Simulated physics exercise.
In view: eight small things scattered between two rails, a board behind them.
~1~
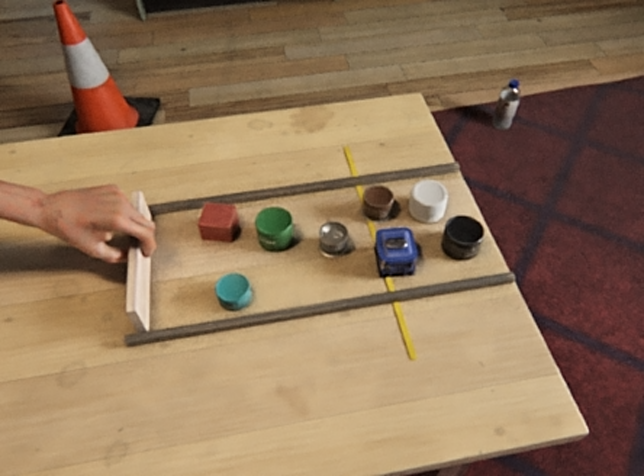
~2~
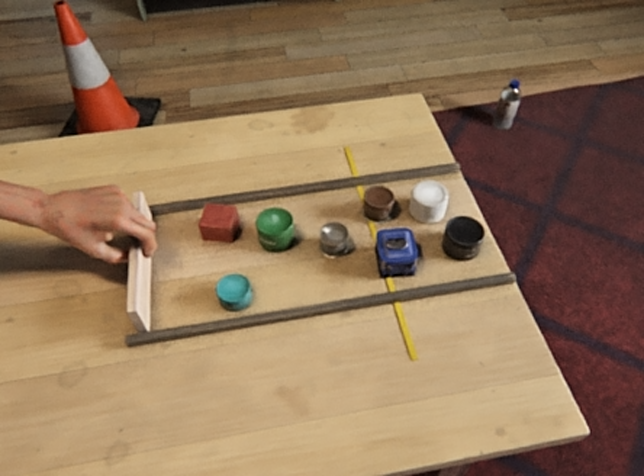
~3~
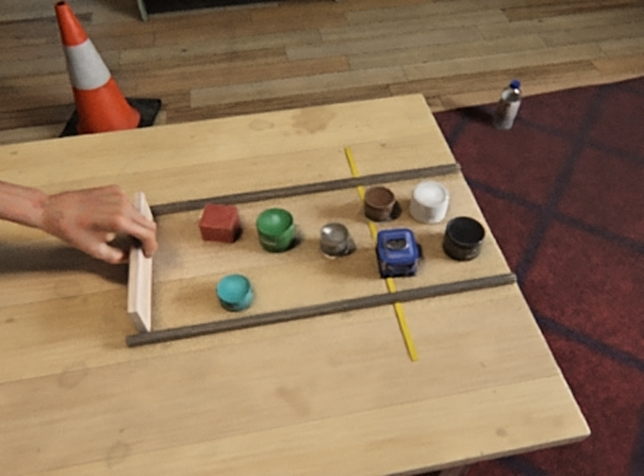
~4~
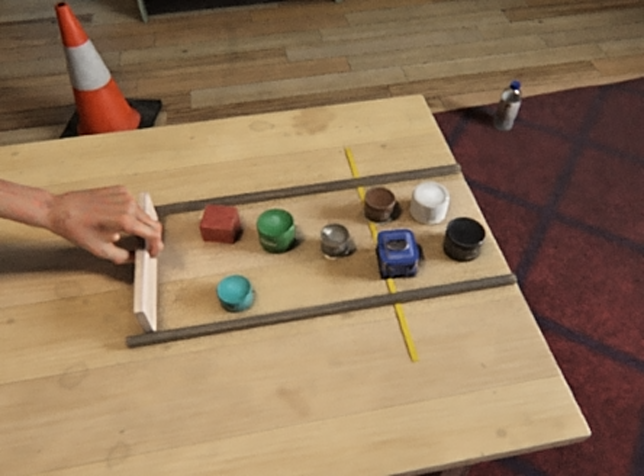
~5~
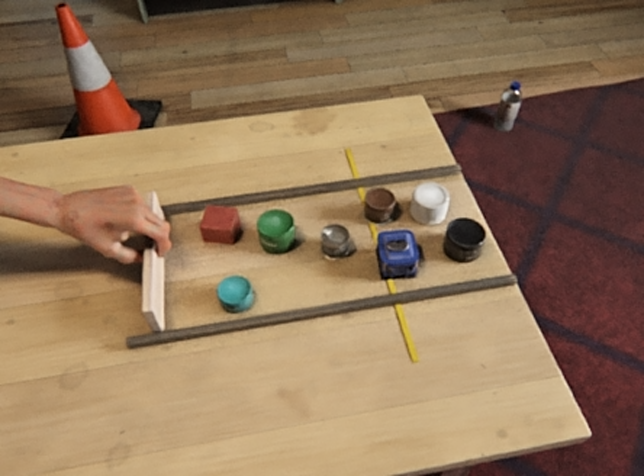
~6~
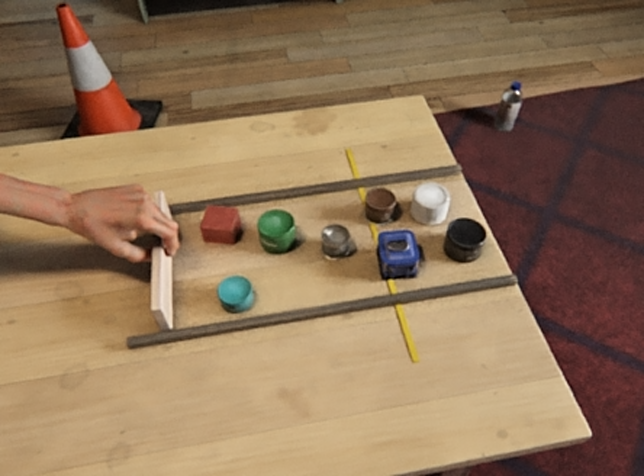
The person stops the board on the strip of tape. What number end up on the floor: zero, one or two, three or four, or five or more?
In the end the number that fall off is zero.
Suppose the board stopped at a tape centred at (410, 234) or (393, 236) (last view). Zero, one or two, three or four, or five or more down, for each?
In that order: No fall at all; not one.
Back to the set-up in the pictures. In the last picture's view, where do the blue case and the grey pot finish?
The blue case stops around (433, 249); the grey pot around (396, 245).
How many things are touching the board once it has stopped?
In contact: 4.
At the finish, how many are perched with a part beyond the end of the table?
The number is 0.
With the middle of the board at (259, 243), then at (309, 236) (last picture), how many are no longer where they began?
First 3, then 4.
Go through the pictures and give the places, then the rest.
In the first picture, black tub (462, 238); white lid (428, 202); blue case (395, 252); board (140, 259); tape (375, 236).
In the second picture, white lid (428, 202); brown pot (378, 205).
In the third picture, blue case (396, 253); board (141, 259).
In the fourth picture, black tub (464, 240); green tub (276, 231).
In the fifth picture, white lid (429, 204); red block (220, 225).
In the sixth picture, black tub (464, 240); white lid (430, 204); blue case (397, 254); board (162, 258); tape (377, 238).
Soon after, none off yet; black tub at rest near (464, 240); white lid at rest near (430, 204); blue case at rest near (397, 254).
Then, none off yet; black tub at rest near (464, 240); white lid at rest near (430, 204); blue case at rest near (401, 254).
At rest, the number that fall off is zero.
